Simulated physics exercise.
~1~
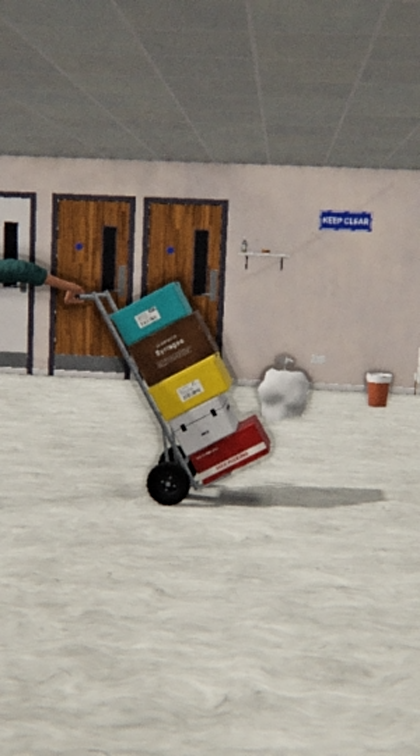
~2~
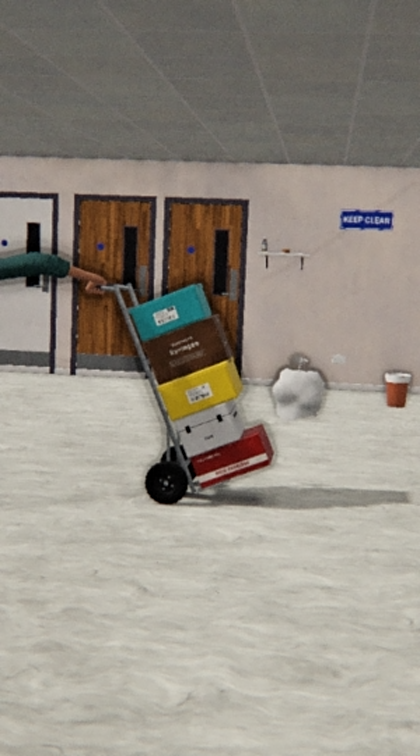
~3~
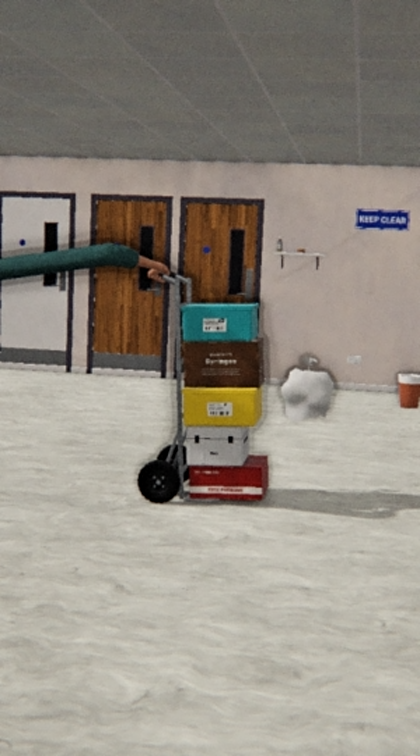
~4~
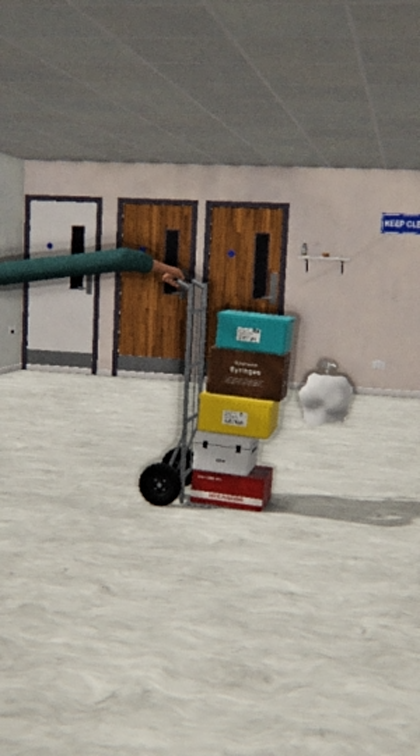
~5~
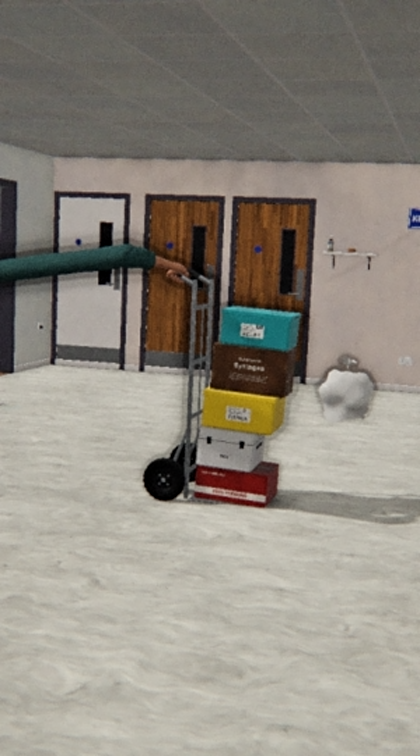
A hand truck stacked with five boxes leans back toward the left in a pale room, seen from the side, with doors behind and a blue sign on the pinkish wall. From the top sit a turquoise tote, a brown parcel, a yellow tote, a white toolbox and a red box. A green-sleeved arm reaching in from the left swings the truck upright as the view drifts sideways. Once its plate meets the floor, the upper boxes shift right, away from the frame. The stack ends standing but uneven, the turquoise tote still on top, nothing fallen, the hand still on the handle.
